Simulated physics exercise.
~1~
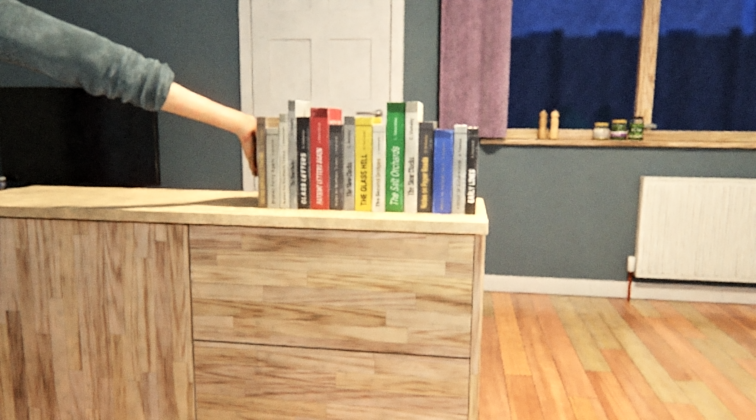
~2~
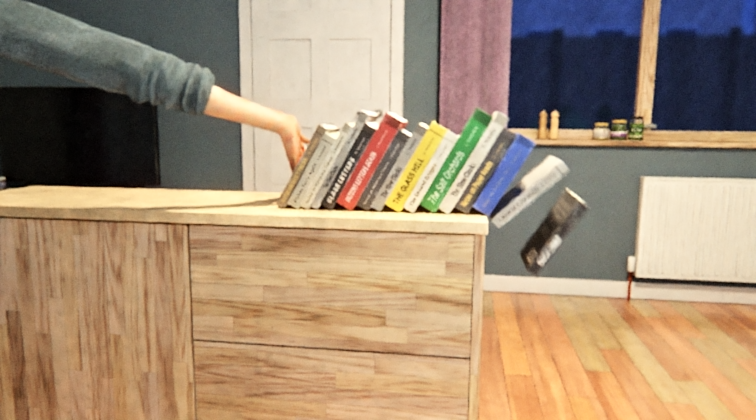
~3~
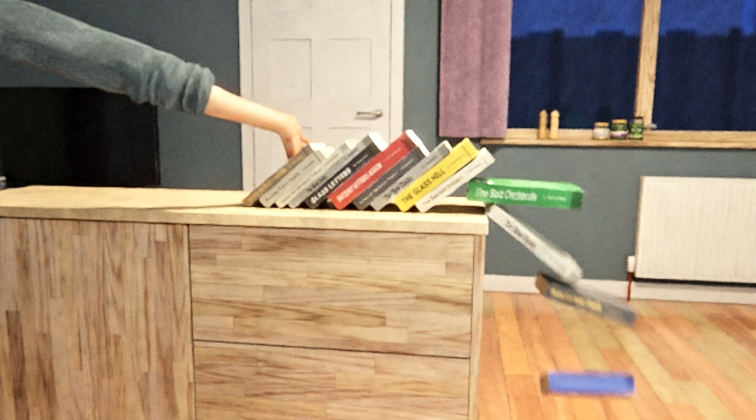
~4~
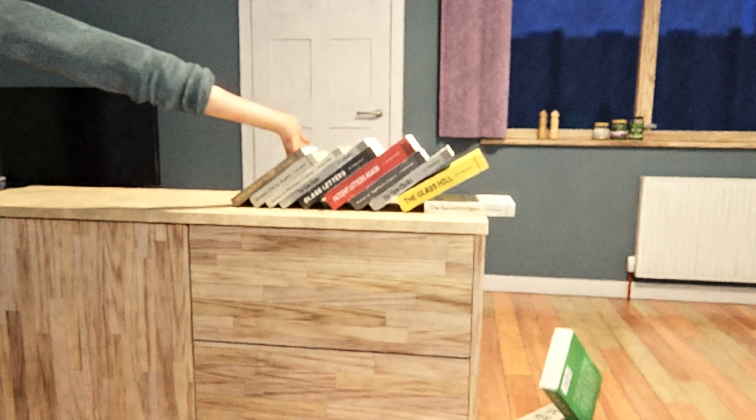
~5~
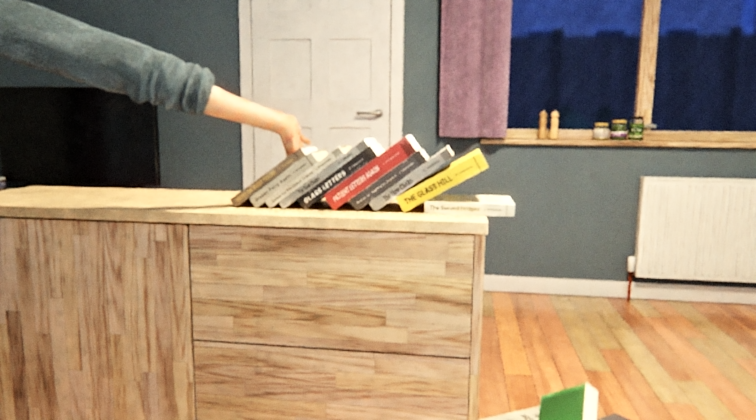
A row of books topples right as a hand pushes it, spilling several onto the floor.
